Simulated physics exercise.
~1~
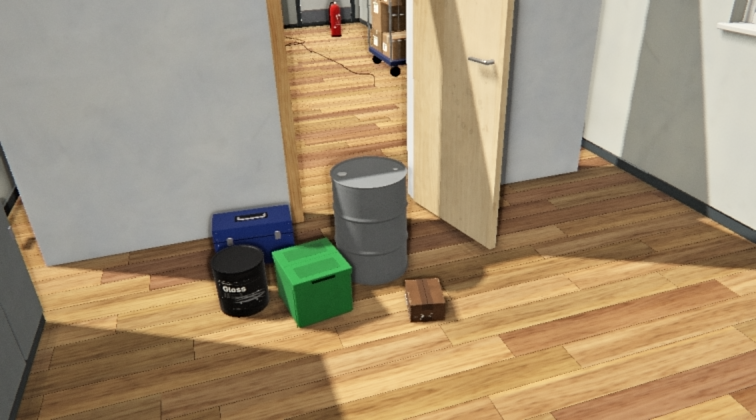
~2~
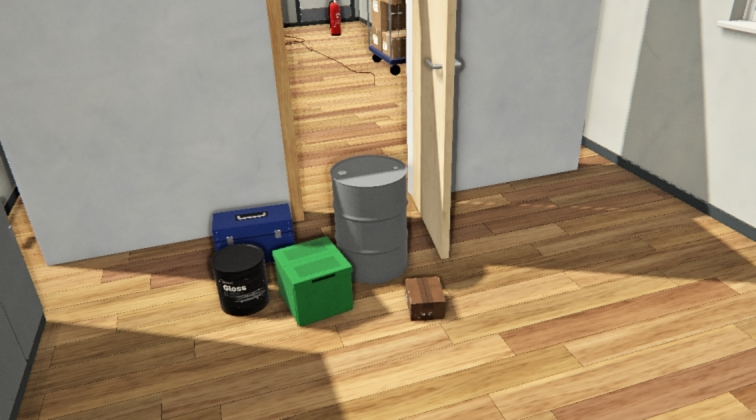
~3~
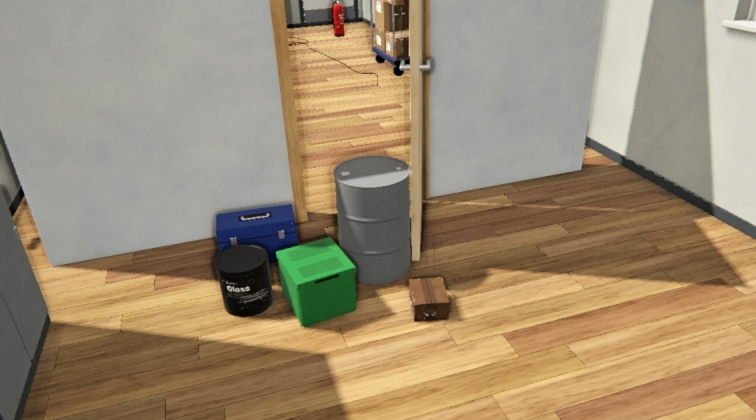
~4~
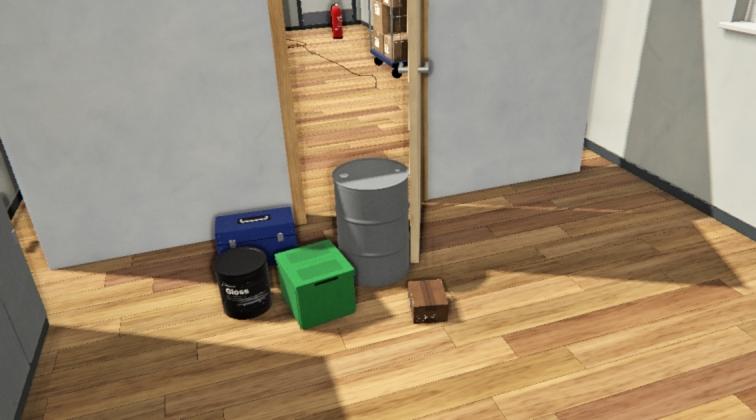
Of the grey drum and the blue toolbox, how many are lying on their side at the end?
None of them are. The grey drum and the blue toolbox both still stand upright by the doorway.
